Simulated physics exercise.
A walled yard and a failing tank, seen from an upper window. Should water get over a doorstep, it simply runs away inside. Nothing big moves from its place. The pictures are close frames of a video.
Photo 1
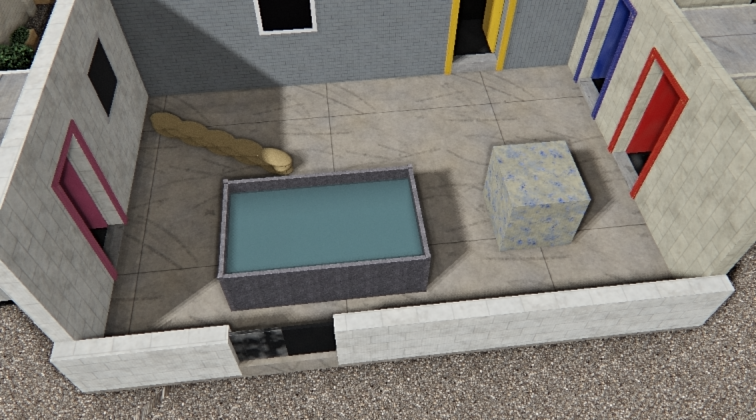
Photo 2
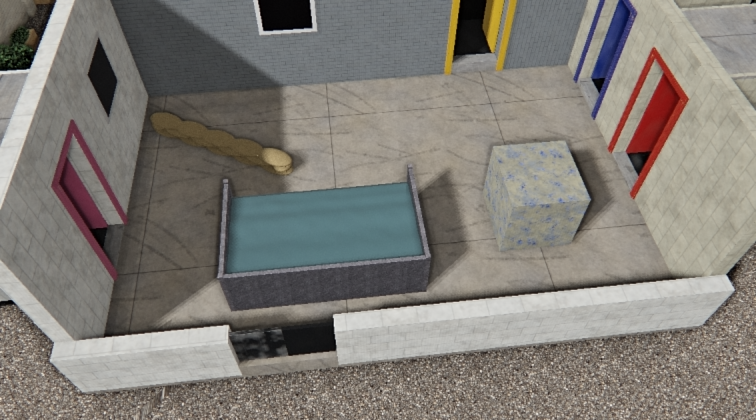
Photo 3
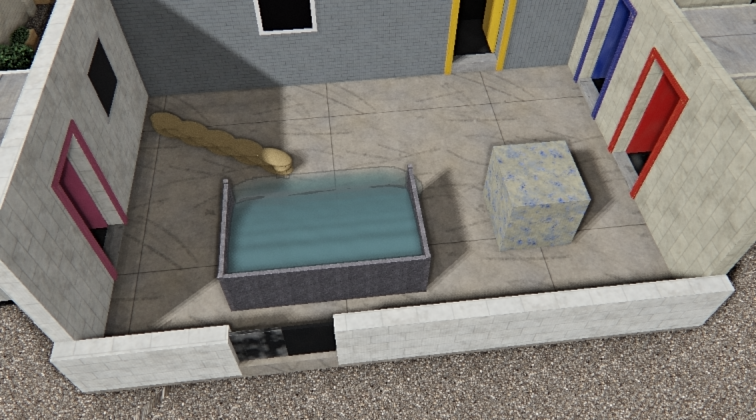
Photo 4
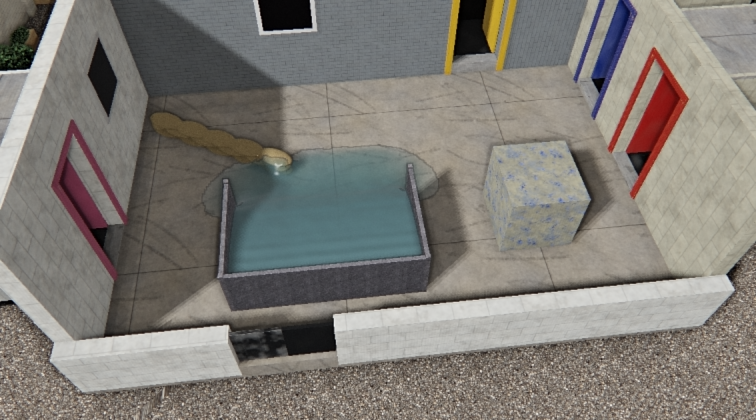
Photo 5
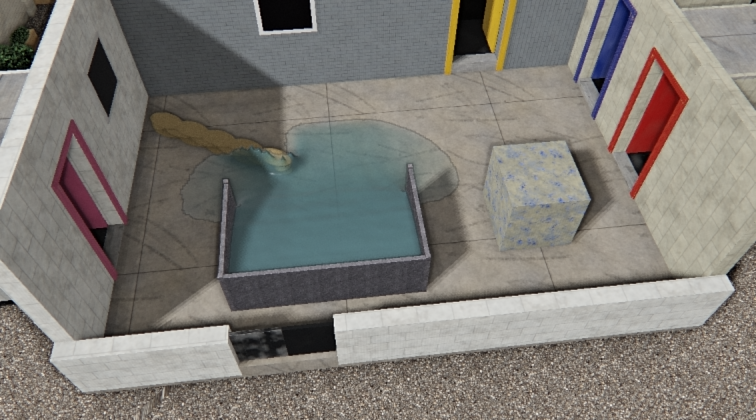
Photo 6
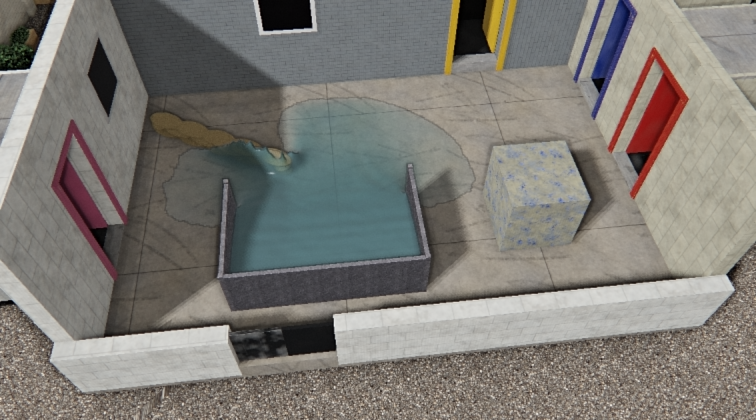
In a walled yard, a tank's far side gives way and water pours out, spreading across the paving around a tan log-like object.
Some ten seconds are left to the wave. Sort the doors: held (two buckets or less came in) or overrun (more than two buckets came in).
Sorted: Red door overrun, pink door overrun, blue door overrun, yellow door held.
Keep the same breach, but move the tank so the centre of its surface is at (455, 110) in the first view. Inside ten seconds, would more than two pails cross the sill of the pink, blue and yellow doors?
Pink: Falls short, blue: Crosses the threshold, yellow: Crosses the threshold.
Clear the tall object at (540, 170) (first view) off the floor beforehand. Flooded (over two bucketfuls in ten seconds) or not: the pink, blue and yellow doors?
My reading: Pink tops the threshold, blue tops the threshold, yellow falls short of the threshold.
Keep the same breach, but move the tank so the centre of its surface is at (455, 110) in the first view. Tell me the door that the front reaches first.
That would be the door marked yellow.
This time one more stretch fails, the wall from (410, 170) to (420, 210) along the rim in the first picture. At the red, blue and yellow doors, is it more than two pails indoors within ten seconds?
I'd say the red door overshoots the mark, the blue door overshoots the mark and the yellow door stops short.
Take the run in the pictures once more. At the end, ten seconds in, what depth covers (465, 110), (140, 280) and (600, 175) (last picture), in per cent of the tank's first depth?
Going place by place: 8 %, 8 % and 8 %.
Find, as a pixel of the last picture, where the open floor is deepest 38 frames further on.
I would point to (650, 306).
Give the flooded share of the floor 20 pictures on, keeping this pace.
Roughly 65 %.
A moment on, water covers 40 % of the floor; the red door not reached, the pink door not reached, the blue door not reached, the yellow door not reached.
Next, water covers 50 % of the floor; the red door not reached, the pink door wet at the sill, nothing in, the blue door not reached, the yellow door wet at the sill, nothing in.
Then, water covers 65 % of the floor; the red door wet at the sill, nothing in, the pink door under two buckets in, the blue door over two buckets in, the yellow door wet at the sill, nothing in.
Later, water covers 85 % of the floor; the red door under two buckets in, the pink door over two buckets in, the blue door far over two buckets in, the yellow door wet at the sill, nothing in.
In the end, water covers 95 % of the floor; the red door over two buckets in, the pink door over two buckets in, the blue door far over two buckets in, the yellow door wet at the sill, nothing in.
